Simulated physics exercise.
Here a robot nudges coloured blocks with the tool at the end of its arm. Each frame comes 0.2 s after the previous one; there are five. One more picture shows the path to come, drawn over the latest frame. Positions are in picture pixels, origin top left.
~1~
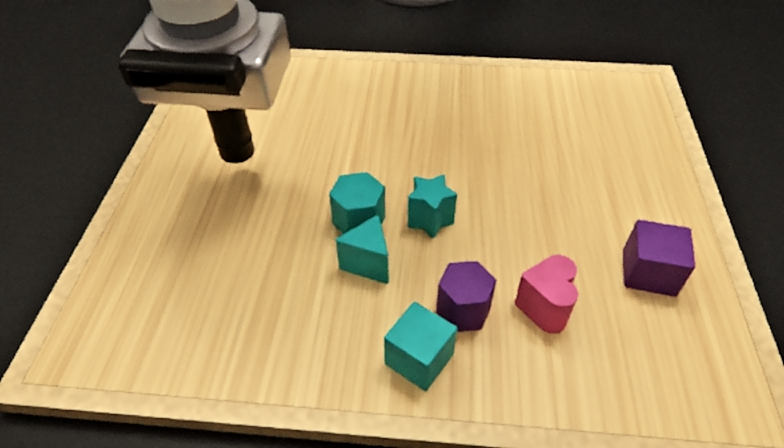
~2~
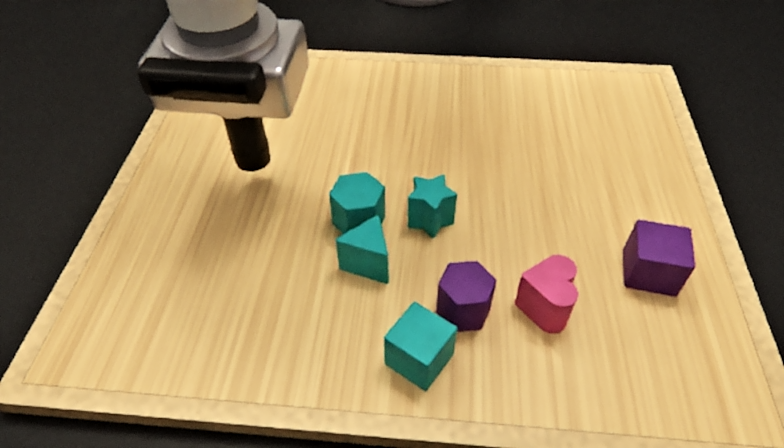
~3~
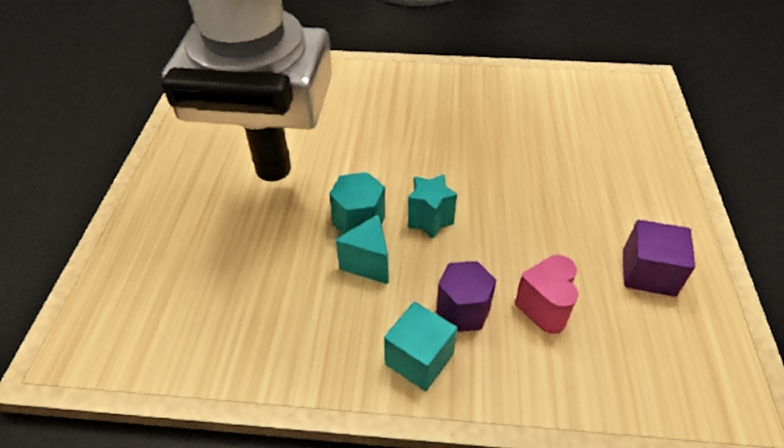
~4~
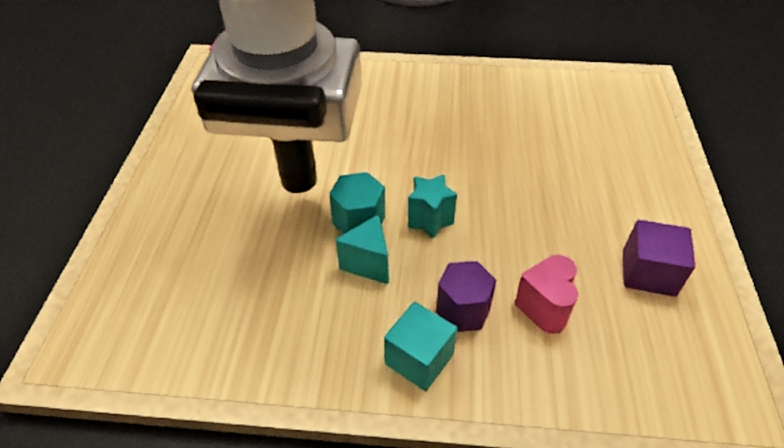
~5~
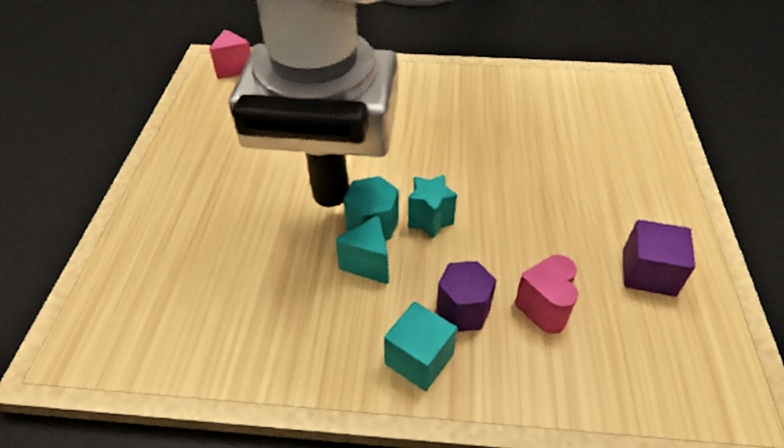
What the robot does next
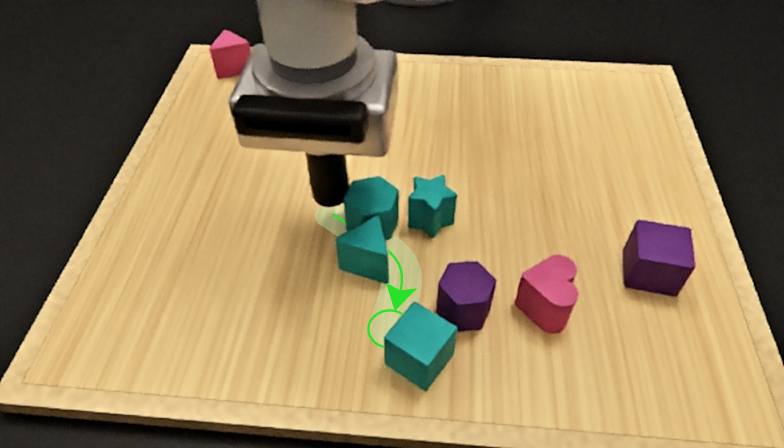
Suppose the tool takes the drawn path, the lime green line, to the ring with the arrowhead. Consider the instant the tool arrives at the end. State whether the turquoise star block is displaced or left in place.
It shifts.
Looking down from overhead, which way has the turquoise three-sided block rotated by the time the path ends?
The turn is clockwise.
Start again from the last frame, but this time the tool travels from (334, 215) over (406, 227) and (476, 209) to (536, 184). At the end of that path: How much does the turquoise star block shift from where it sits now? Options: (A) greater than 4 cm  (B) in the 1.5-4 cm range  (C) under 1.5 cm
My answer is option A.
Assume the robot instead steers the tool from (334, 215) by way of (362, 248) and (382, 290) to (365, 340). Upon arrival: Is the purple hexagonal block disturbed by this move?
The answer is that it remains undisturbed.
Drawn move, from (334, 215) by way of (374, 241) and (402, 278) to (390, 329).
The first path, step by step. One third of the way, tool at (374, 222); turquoise three-sided block at (377, 242), turned 50° clockwise; turquoise hexagonal block at (420, 215), turned 20° anticlockwise; turquoise star block at (452, 190), turned 55° anticlockwise.
Two thirds of the way, tool at (402, 260); turquoise three-sided block at (385, 280), turned 80° clockwise; turquoise hexagonal block at (447, 227), turned 50° anticlockwise; turquoise star block at (458, 192), turned 80° anticlockwise.
At the end, tool at (389, 311); turquoise three-sided block at (369, 336), turned 45° clockwise; turquoise hexagonal block at (447, 227), turned 50° anticlockwise; turquoise four-sided block at (424, 338); turquoise star block at (458, 192), turned 80° anticlockwise.
